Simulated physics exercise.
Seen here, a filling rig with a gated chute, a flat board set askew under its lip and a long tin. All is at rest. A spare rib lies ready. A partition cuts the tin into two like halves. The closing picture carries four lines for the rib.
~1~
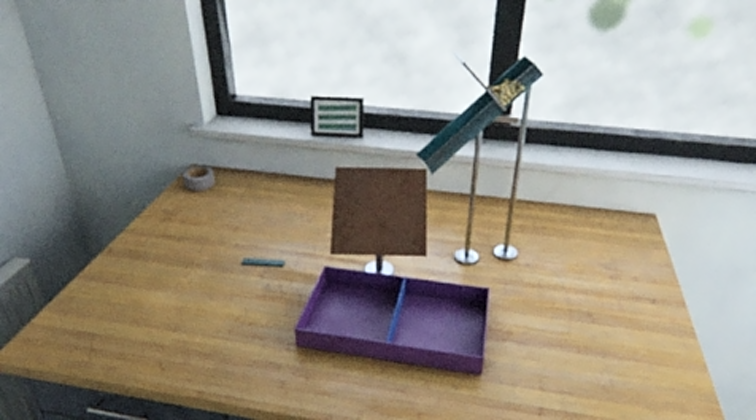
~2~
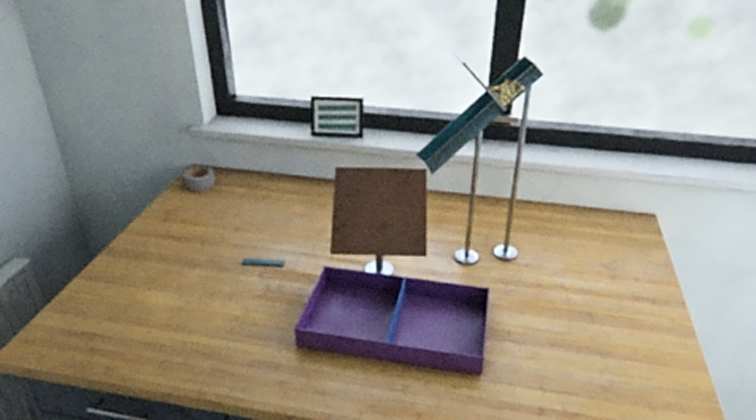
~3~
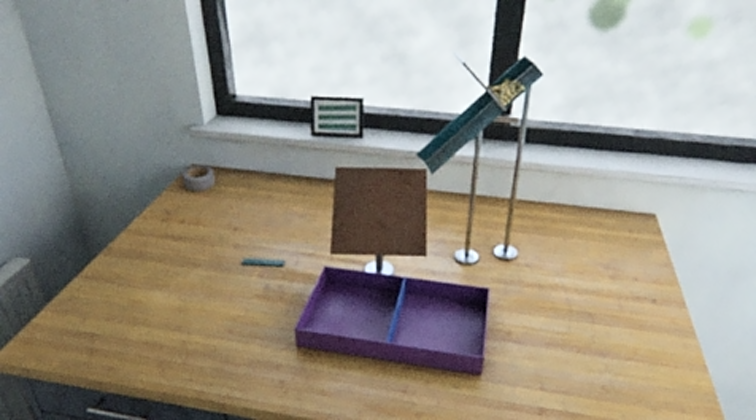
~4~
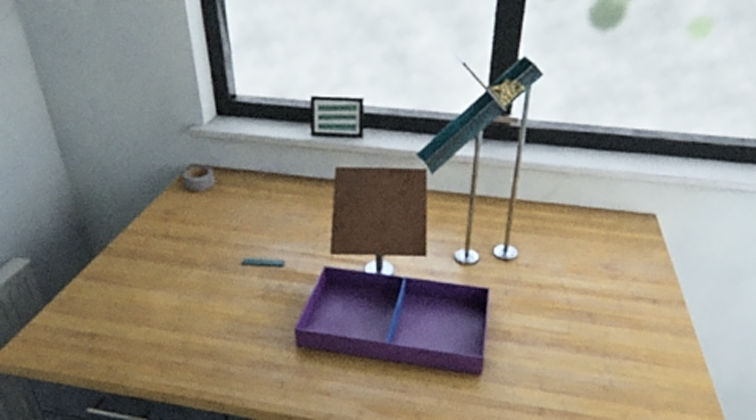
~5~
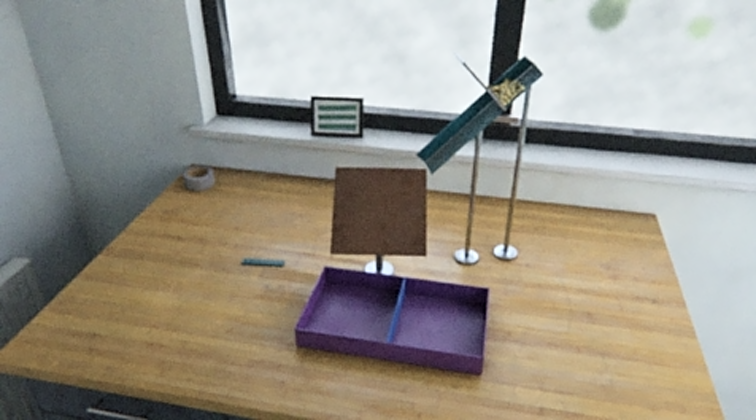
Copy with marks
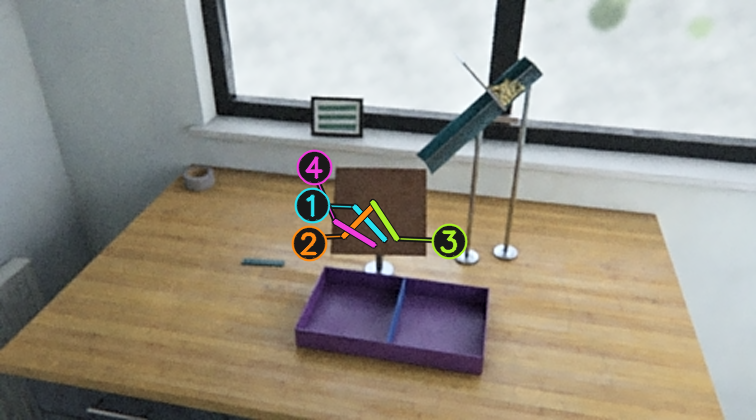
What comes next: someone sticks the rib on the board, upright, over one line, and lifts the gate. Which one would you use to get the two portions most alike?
Line 1 does it best.
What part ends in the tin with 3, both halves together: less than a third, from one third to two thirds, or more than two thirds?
More than two thirds.
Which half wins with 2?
Left.
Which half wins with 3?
Right.
On the marked copy, line 1 from (355, 207) to (384, 239); line 2 from (374, 204) to (343, 236); line 3 from (372, 202) to (396, 238); line 4 from (335, 221) to (373, 244).
With 1, of what is caught, about half in the left half, about half in the right.
With 2, of what is caught, nearly all in the left half, a stray few in the right.
With 3, of what is caught, about a quarter in the left half, most in the right.
With 4, of what is caught, nearly all in the left half, a stray few in the right.
